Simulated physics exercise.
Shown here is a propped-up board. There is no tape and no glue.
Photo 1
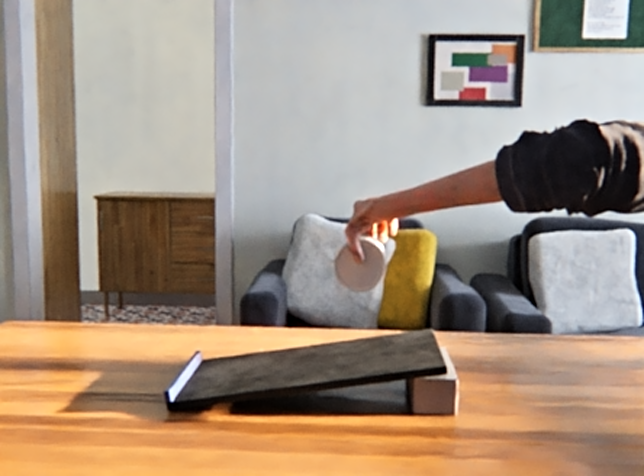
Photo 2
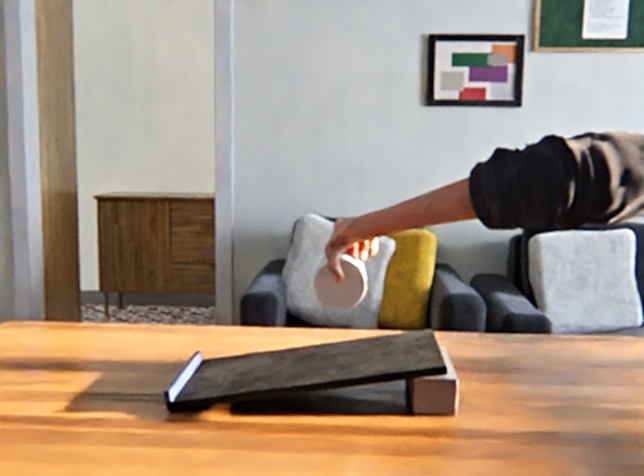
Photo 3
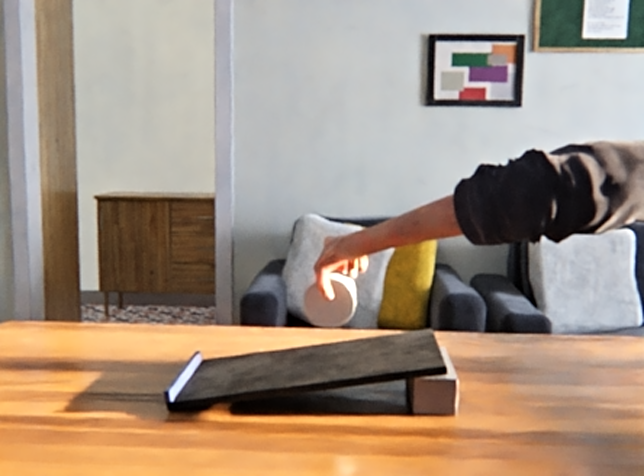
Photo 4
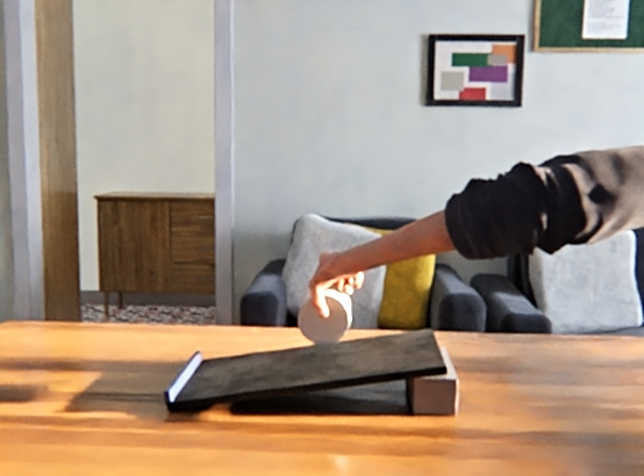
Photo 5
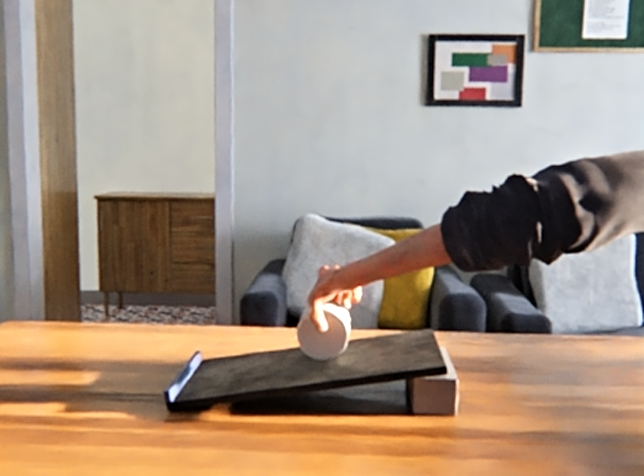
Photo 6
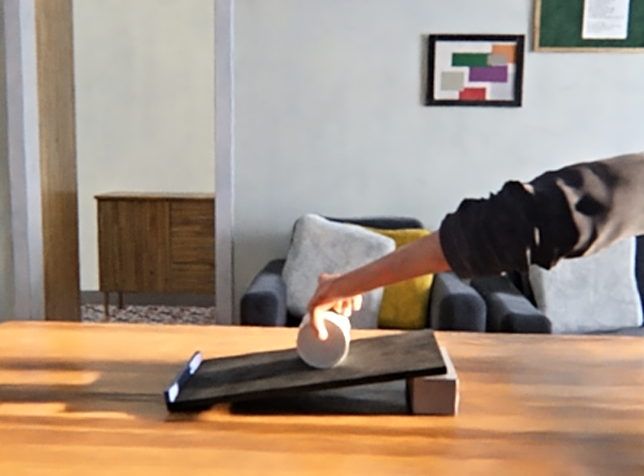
A hand lowers a white jar leftward onto a sloping dark board and holds it.
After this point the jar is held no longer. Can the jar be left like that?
Most likely it will descend.
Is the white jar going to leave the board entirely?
In the end it goes over the edge.
Then, 0.60 s after the last picture, white jar rolled about its own width near (256, 345).
Then, 1.20 s after the last picture, white jar now off the board.
Then, 1.70 s after the last picture, things are still on the move.
Then, 2.50 s after the last picture, as before.
By the end, off the board, white jar. The white jar runs down the board.
